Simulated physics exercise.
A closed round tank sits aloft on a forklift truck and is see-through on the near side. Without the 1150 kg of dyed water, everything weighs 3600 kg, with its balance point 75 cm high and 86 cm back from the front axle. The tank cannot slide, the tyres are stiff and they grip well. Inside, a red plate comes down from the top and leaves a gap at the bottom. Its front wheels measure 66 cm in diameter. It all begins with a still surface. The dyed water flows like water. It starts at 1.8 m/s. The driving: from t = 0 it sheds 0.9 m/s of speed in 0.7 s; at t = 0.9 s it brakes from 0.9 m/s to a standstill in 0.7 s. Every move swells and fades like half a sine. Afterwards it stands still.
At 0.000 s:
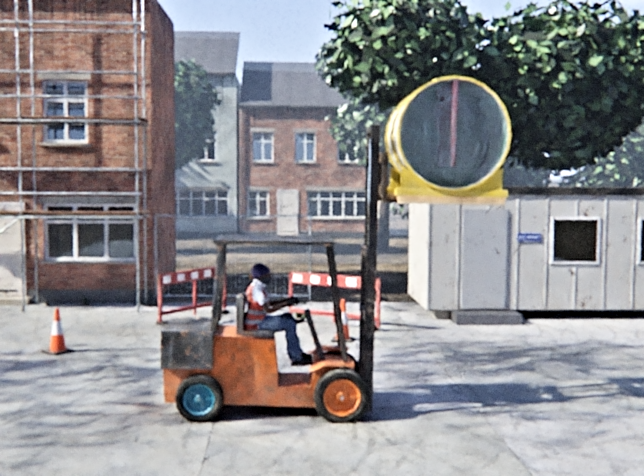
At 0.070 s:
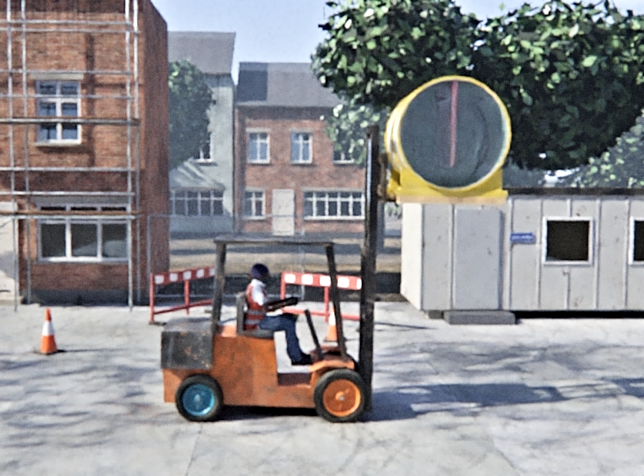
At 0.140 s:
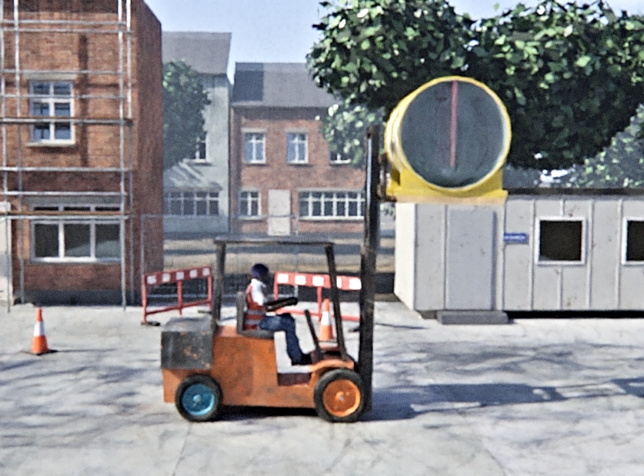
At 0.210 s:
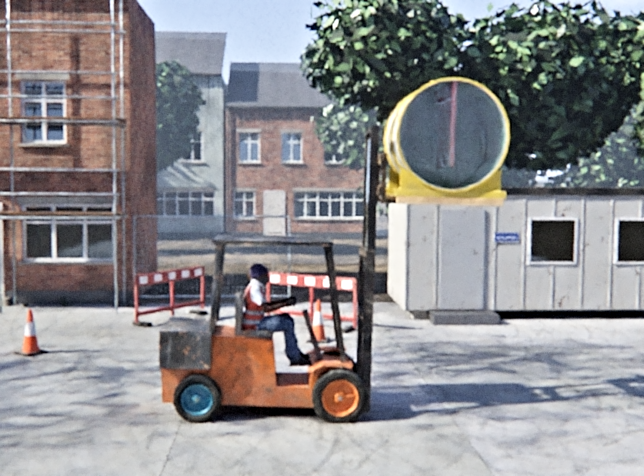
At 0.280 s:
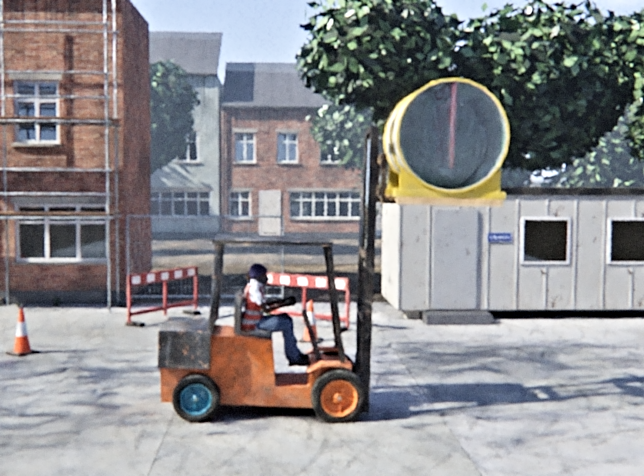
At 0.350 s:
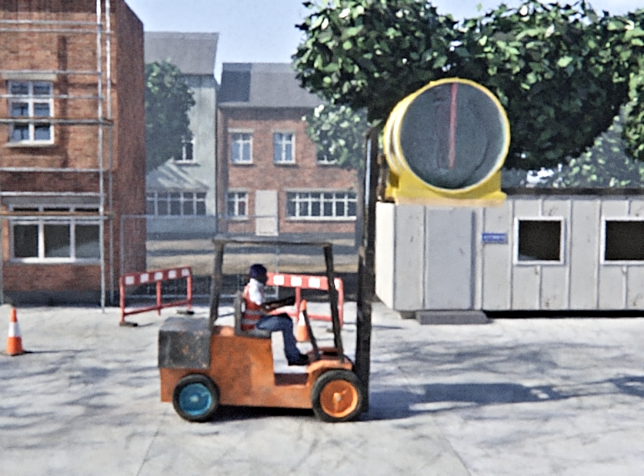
In a paved yard beside a scaffolded brick building, an orange forklift with a seated driver carries a round, clear-fronted tank in a yellow casing high on its mast. The forklift rolls steadily right, the buildings, barriers and cone behind sliding left, while the raised tank stays level and its contents show little visible change.
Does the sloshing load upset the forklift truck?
It lifts briefly and recovers.
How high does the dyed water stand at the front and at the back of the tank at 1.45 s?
About 104 cm in front and 96 cm behind.
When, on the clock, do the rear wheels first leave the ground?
At about 0.55 s.
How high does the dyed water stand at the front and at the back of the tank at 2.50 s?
About 92 cm in front and 102 cm behind.
Then, 0.55 s in, the lean is 1° nose down, the rear 2 cm in the air; the liquid stands 102 cm on the front, 93 cm on the back.
Then, 1.45 s in, the lean is 2° nose down, the rear 3 cm in the air; the liquid stands 103 cm on the front, 97 cm on the back.
Then, 1.75 s in, the lean is 3° nose down, the rear 7 cm in the air; the liquid stands 102 cm on the front, 92 cm on the back.
Then, 2.50 s in, the lean is 1° nose up, wheels down; the liquid stands 93 cm on the front, 102 cm on the back.
Then, 4.59 s in, all wheels are down again; the highest lift was 7 cm and the largest lean 3°.
